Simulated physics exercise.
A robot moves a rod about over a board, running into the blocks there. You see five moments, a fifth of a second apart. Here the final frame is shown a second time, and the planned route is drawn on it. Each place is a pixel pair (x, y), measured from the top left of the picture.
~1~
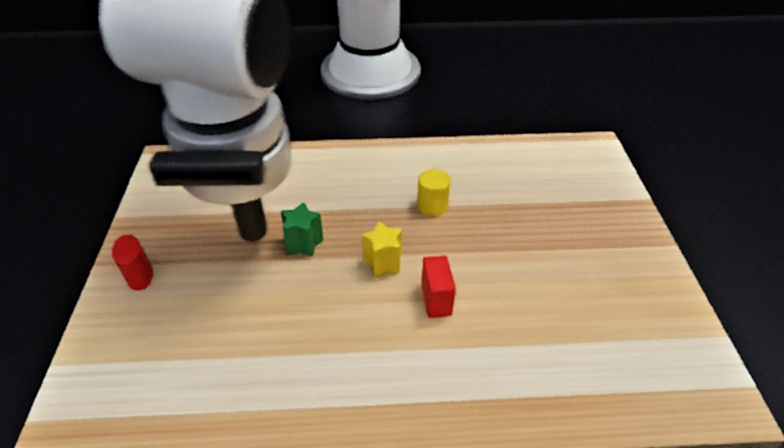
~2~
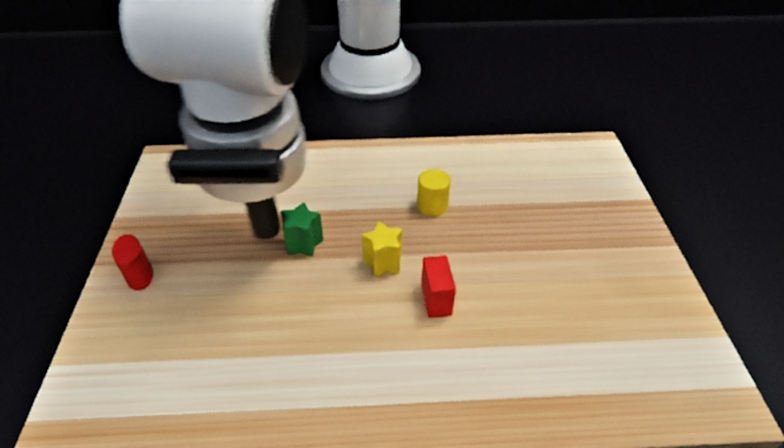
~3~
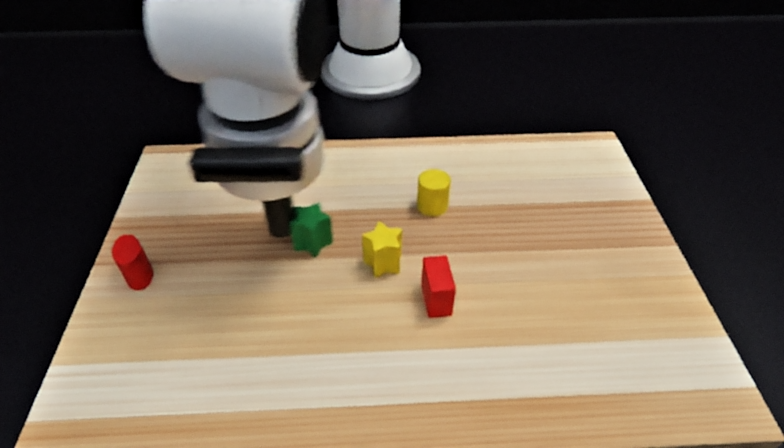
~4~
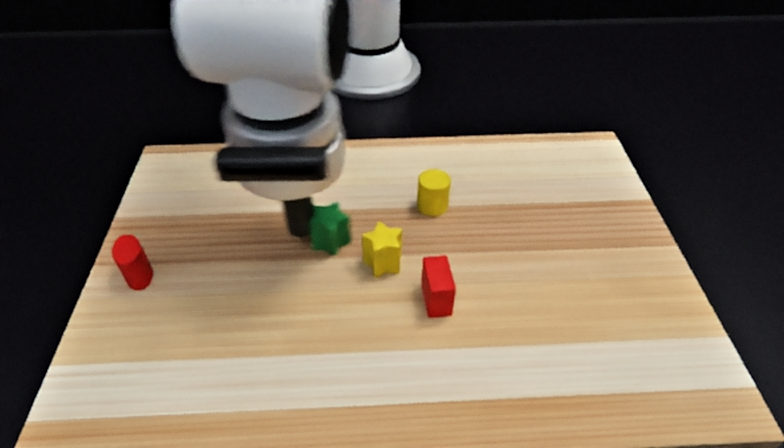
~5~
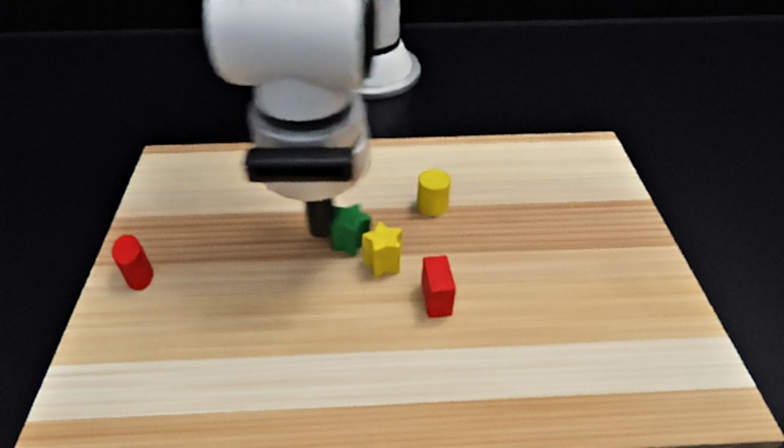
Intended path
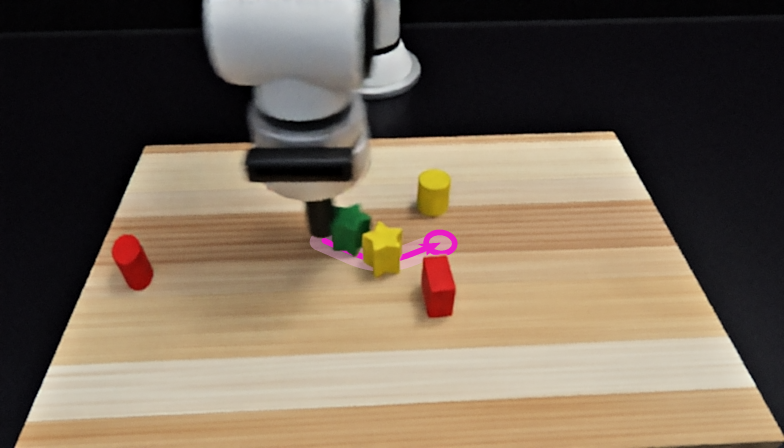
A robot arm holding a dark rod moves rightward over a wooden board, closing the gap to a green star block. The rod meets the green star and pushes it to the right until it is right beside the yellow star, while the red blocks and the yellow cylinder stay still.
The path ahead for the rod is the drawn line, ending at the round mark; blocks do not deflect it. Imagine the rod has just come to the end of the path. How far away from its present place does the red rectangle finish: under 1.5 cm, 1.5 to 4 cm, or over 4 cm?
The distance will be below 1.5 cm.
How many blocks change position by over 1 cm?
Count: Two.
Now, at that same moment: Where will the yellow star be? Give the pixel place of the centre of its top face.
The yellow star ends near (439, 242).
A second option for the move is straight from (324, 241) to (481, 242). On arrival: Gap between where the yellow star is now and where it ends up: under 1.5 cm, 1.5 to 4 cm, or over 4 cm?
It is going to finish 1.5 to 4 cm from where it is now.
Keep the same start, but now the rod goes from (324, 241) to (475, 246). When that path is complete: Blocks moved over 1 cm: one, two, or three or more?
Looking at the path, I think two of the blocks end up more than 1 cm away.
Path on the board, from (324, 241) over (361, 256) and (403, 257) to (440, 243).
On the path given first. One third of the way, rod (360, 243); green star (389, 224), turned 15° anticlockwise; yellow star (409, 245).
Two thirds of the way, rod (403, 244); green star (427, 217), turned 45° anticlockwise; yellow star (432, 245), turned 75° clockwise; red rectangle (444, 276).
At the end, rod (442, 230); green star (463, 202), turned 45° anticlockwise; yellow star (439, 242), turned 110° clockwise; yellow circle in place; red rectangle (444, 276).
